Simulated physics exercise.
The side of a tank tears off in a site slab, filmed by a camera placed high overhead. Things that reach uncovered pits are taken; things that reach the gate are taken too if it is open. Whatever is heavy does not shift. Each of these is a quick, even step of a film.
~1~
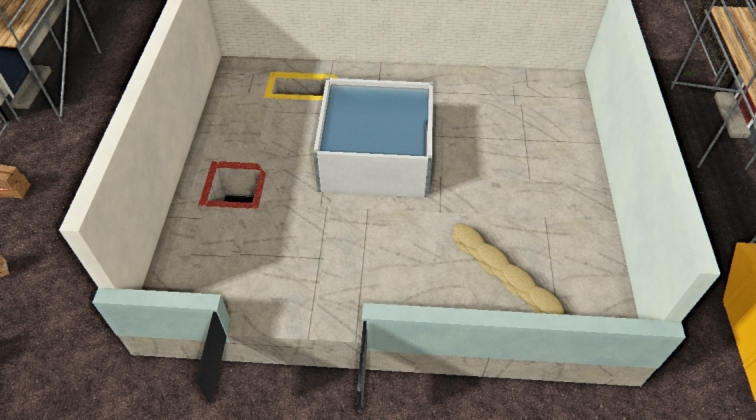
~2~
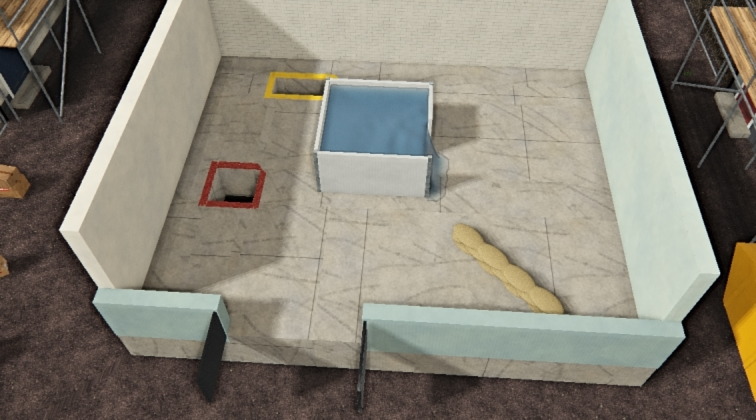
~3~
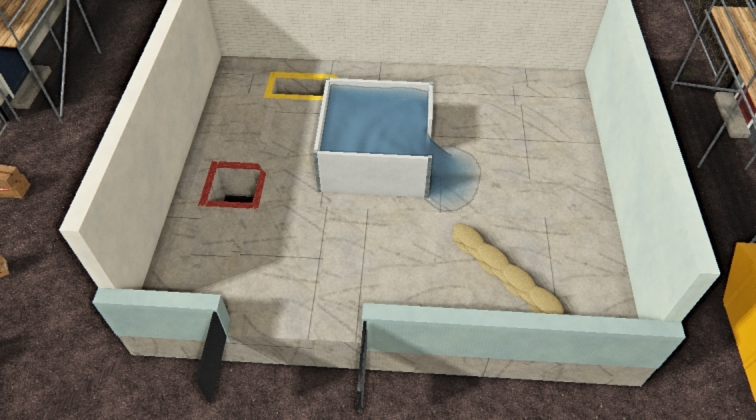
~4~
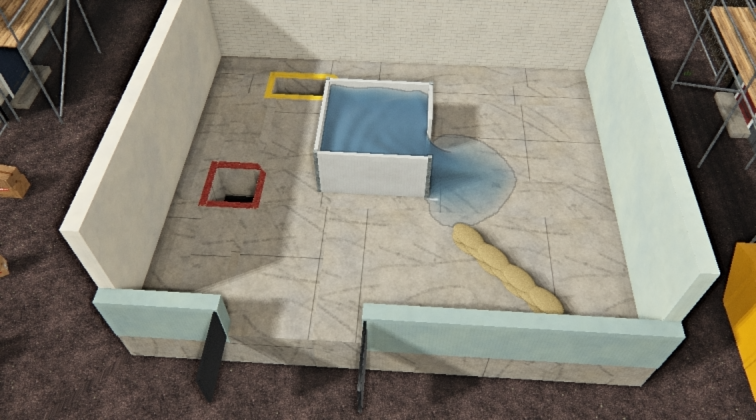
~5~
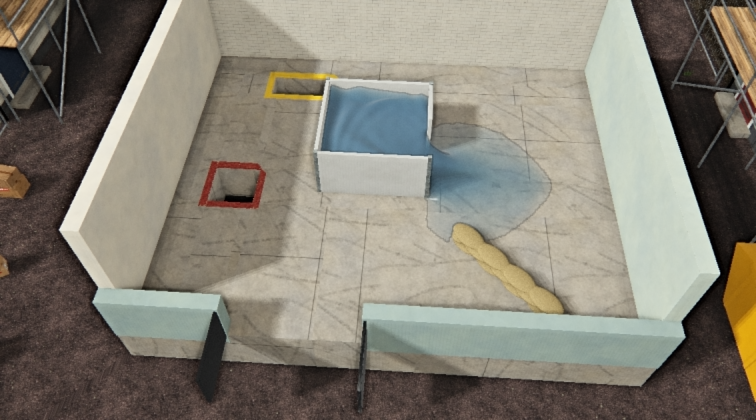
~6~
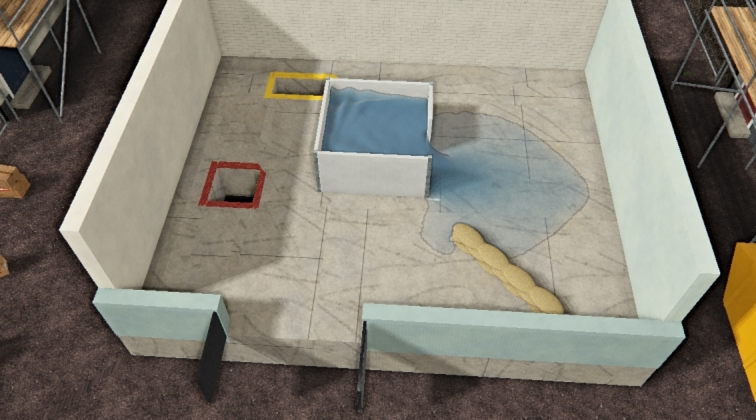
The clip opens on a high view of a walled slab, where a white tank of still blue water stands near two openings edged in red and yellow. Water pours from the tank's right side, then fans across the floor rightward and toward the viewer, reaching around the tan, lumpy barrier's upper end.
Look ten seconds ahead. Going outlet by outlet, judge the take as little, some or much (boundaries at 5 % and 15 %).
My judgement: The gate ends up with little, the red pit ends up with little, the yellow pit ends up with some.
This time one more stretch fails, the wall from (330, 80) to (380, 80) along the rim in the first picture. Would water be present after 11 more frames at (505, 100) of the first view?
Submerged.
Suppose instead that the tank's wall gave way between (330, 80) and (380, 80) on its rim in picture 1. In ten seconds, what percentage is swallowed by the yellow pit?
Share recorded - yellow: 55 %.
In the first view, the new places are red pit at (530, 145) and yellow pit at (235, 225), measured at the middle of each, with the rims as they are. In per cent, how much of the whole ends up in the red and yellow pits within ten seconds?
Split: Red 30 %, yellow 4 %.
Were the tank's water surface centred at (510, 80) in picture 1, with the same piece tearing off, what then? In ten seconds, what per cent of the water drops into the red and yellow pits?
The red pit ends up with 6 per cent and the yellow pit with 15 per cent.
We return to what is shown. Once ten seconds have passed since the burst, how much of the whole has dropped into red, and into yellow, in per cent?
Approximate shares: 2 per cent and 10 per cent.
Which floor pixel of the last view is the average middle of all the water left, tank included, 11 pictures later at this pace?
Near pixel (474, 177).
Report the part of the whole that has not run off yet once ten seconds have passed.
86 percent or thereabouts.
A moment on, water covers 30 % of the floor; the gate 0 %, the red pit 0 %, the yellow pit 0 %.
Next, water covers 30 % of the floor; the gate 0 %, the red pit 0 %, the yellow pit 0 %.
Then, water covers 45 % of the floor; the gate 0 %, the red pit 0 %, the yellow pit 0 %.
Later, water covers 80 % of the floor; the gate 0 %, the red pit 0 %, the yellow pit 2 %.
In the end, water covers 90 % of the floor; the gate 2 %, the red pit 2 %, the yellow pit 10 %.
